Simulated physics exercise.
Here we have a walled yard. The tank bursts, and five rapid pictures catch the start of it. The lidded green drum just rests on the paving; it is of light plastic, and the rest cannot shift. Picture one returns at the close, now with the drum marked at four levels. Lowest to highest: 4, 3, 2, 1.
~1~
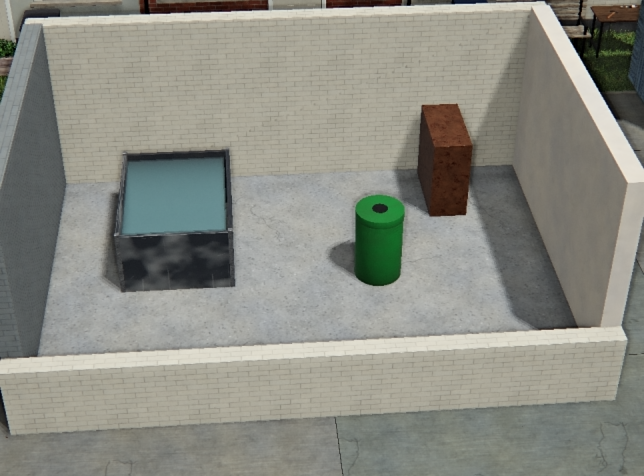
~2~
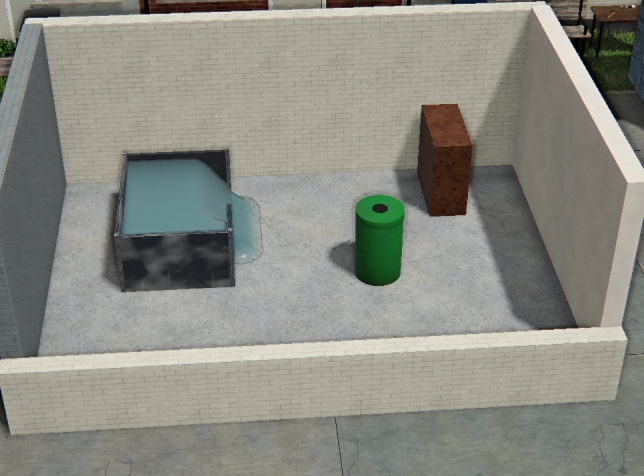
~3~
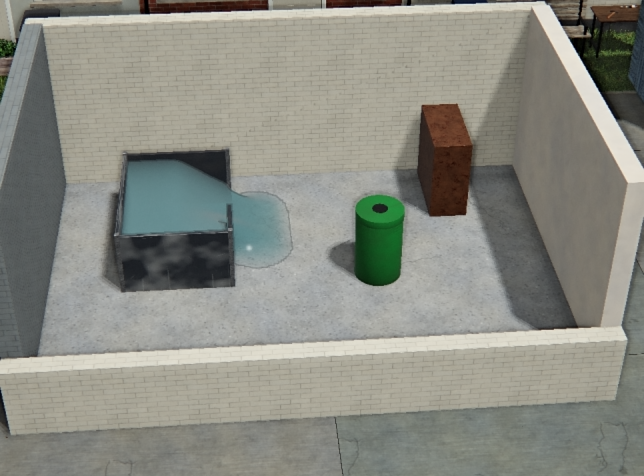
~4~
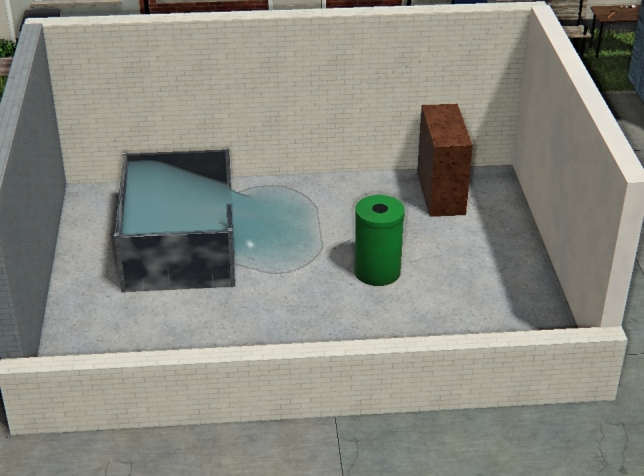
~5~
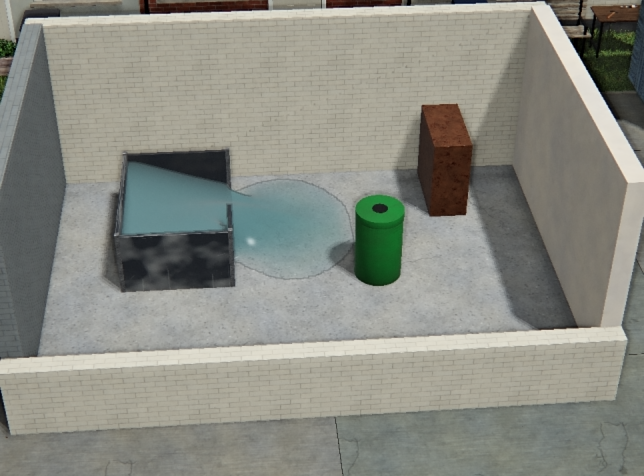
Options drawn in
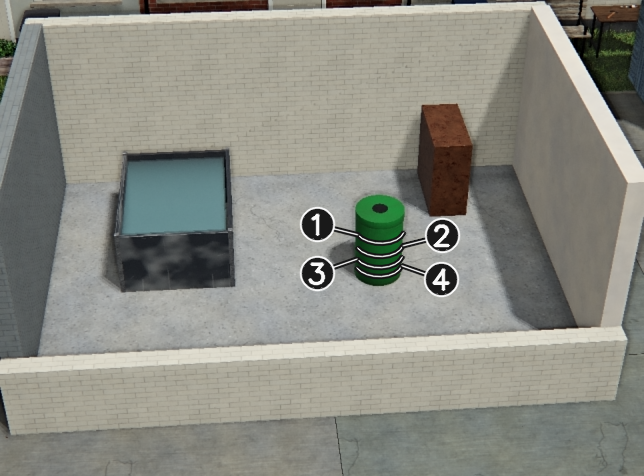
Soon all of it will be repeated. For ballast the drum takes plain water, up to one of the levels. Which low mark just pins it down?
Use line 3.
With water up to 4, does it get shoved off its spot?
Yes, that goes wrong.
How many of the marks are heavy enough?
Three of the four.
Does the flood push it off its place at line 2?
No, not at all.
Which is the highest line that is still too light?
4 it is.
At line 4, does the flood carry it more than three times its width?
No, it does not.
On the marked copy, 1 at (382, 243); 2 at (382, 256); 3 at (381, 267); 4 at (381, 276); from the bottom up 4, 3, 2, 1.
If 1 is chosen, it does not move.
If 2 is chosen, it does not move.
If 3 is chosen, it does not move.
If 4 is chosen, it is pushed about its own width away.
